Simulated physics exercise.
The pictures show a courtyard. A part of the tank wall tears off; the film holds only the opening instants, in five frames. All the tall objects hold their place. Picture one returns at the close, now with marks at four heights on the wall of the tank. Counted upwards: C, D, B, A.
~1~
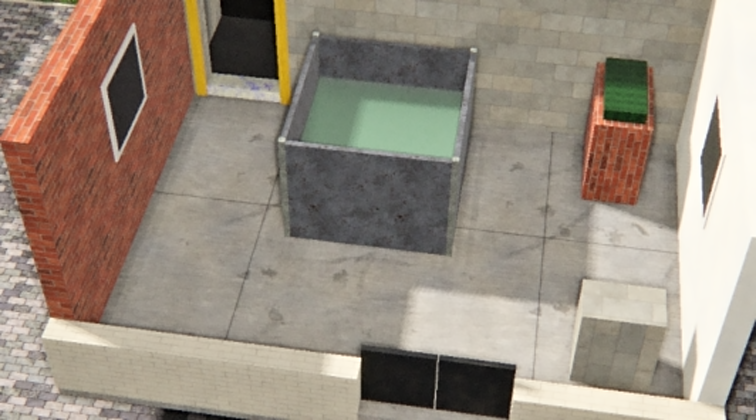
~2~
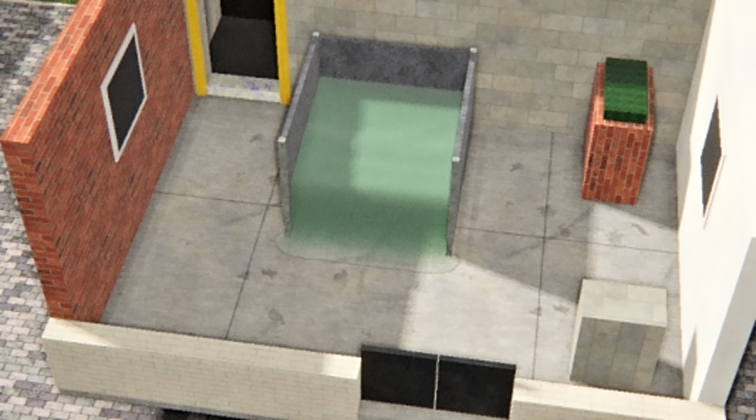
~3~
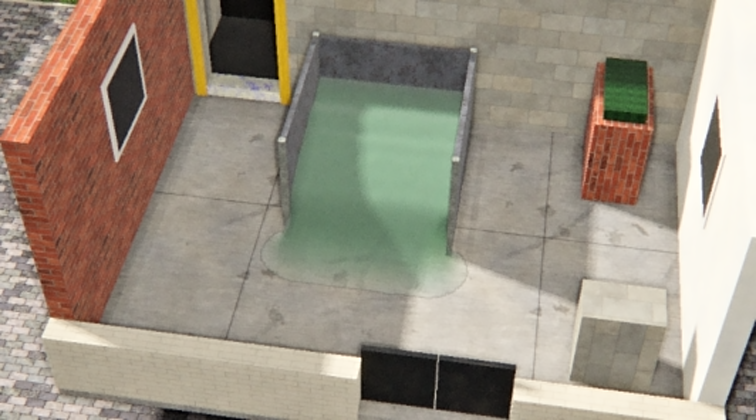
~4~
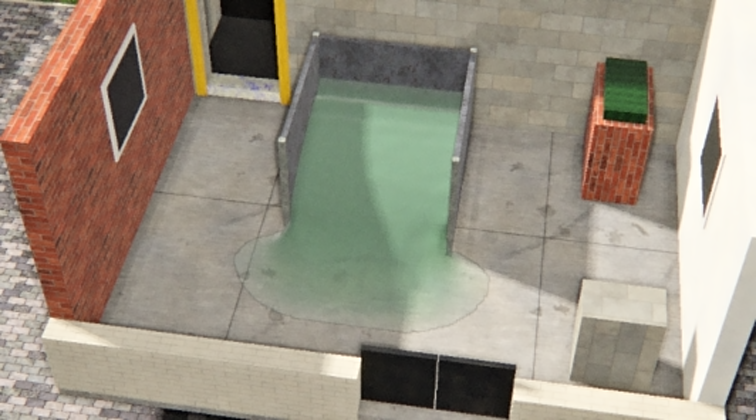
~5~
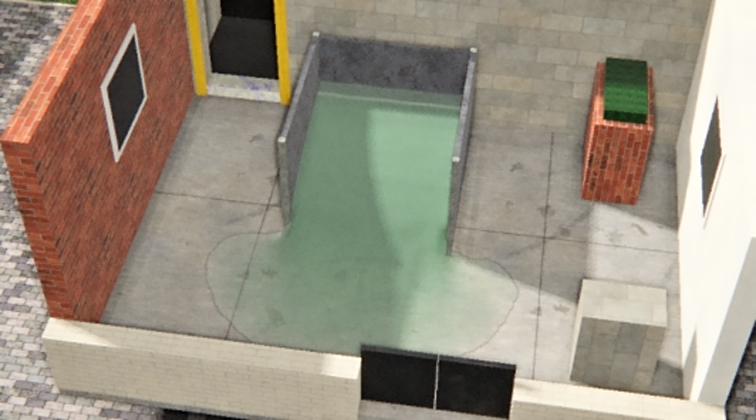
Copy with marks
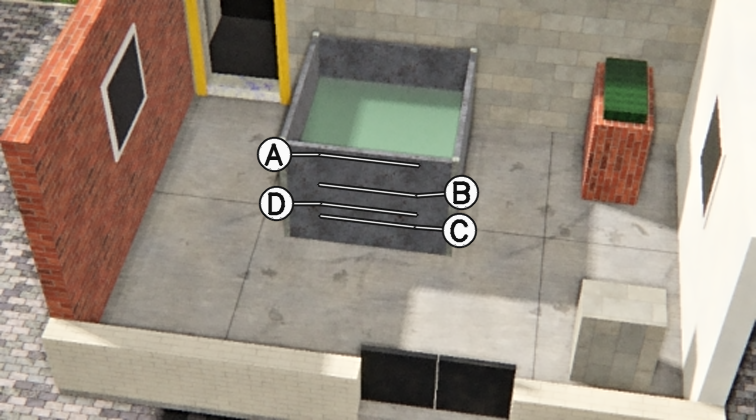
Green water sits level in a dark grey tank in a walled courtyard, until the tank's front panel is gone and the water pours out onto the concrete. It spreads forward and fans out to both sides in a widening rounded pool, nearing the low front wall and the shut black gate.
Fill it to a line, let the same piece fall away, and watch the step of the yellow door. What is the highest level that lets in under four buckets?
D is the one.
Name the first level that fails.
B it is.
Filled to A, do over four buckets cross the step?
Yes, it does.
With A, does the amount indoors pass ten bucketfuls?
Yes, it does.
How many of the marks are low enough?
Two of the four.
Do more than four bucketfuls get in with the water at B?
Yes, that goes wrong.
On the marked copy, A at (368, 160); B at (368, 190); C at (367, 221); D at (368, 209); from the bottom up C, D, B, A.
Choosing A, dozens of bucketfuls pour in.
Choosing B, about 9 bucketfuls get in.
Choosing C, nothing gets over.
Choosing D, a splash gets over, under a bucket.
